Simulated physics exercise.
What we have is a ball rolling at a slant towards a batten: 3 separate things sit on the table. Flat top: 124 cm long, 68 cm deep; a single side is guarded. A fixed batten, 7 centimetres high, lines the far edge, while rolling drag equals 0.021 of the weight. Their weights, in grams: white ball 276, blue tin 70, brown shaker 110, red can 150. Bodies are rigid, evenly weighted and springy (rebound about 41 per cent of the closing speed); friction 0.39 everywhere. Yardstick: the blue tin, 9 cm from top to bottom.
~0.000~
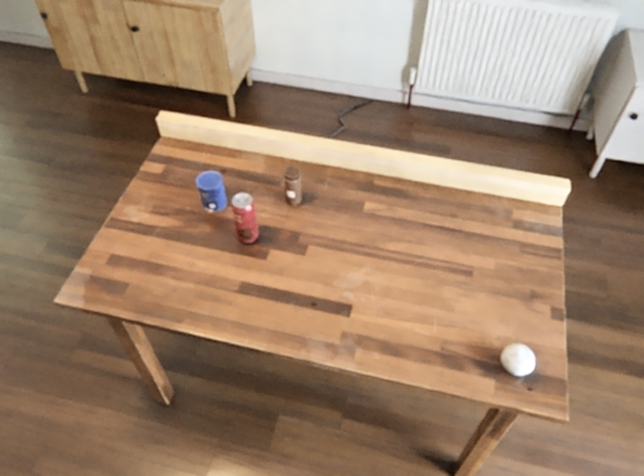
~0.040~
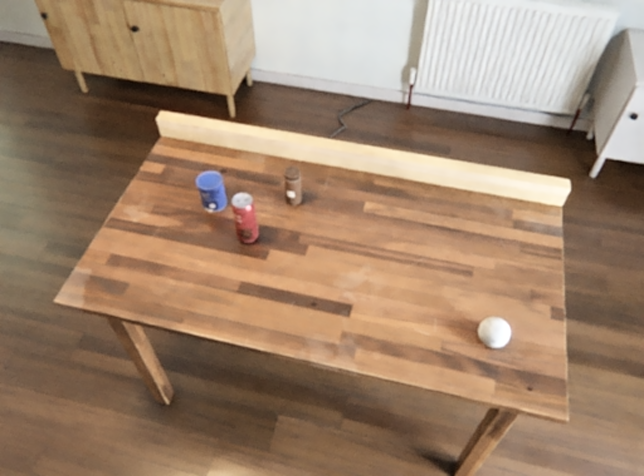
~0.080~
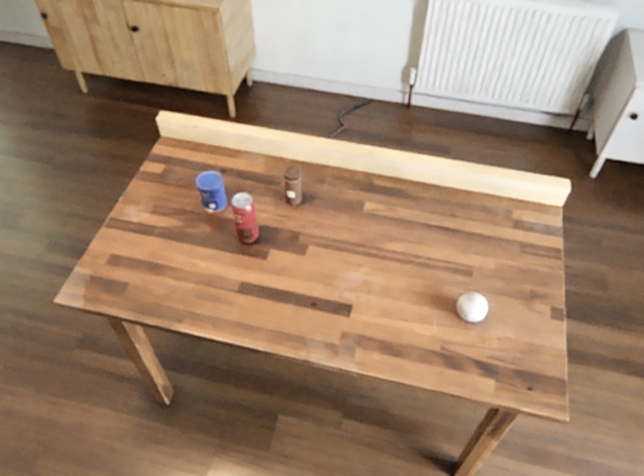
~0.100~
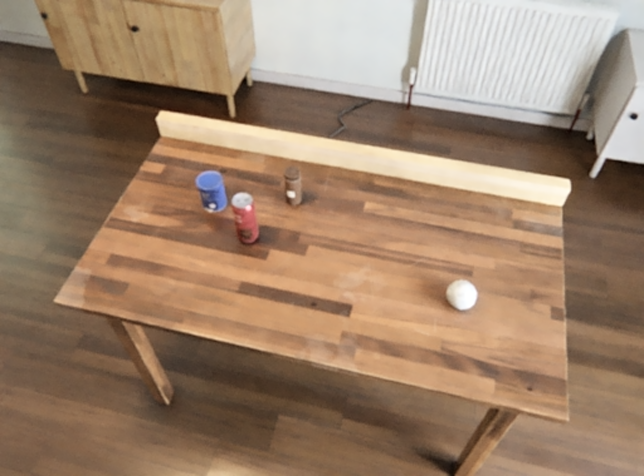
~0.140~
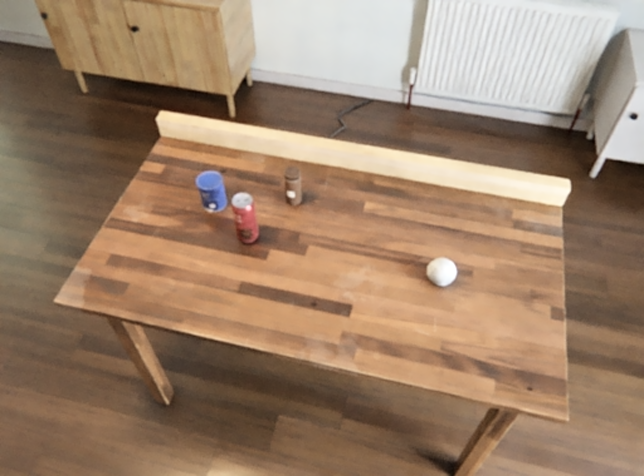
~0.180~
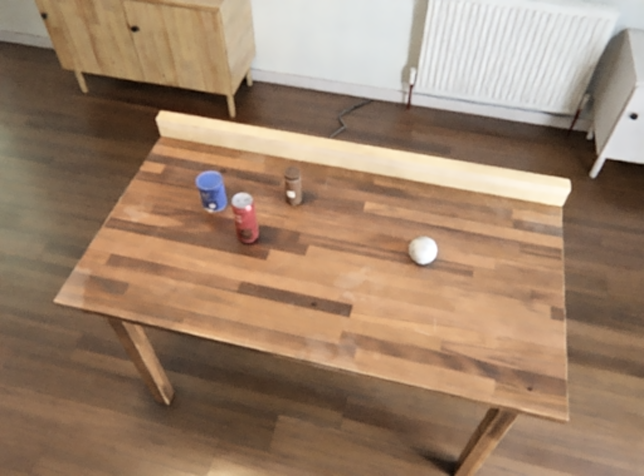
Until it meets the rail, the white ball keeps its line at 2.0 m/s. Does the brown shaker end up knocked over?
No.
Around 0.48 s, white ball near (304, 176).
Around 0.88 s, white ball near (160, 175); blue tin shifted 3 cm.
Around 1.28 s, white ball near (79, 261); blue tin shifted 3 cm.
Finally (1.5 s), all 3 still in place (within 4 cm). Final places as that camera would see them, brown shaker near (293, 186).
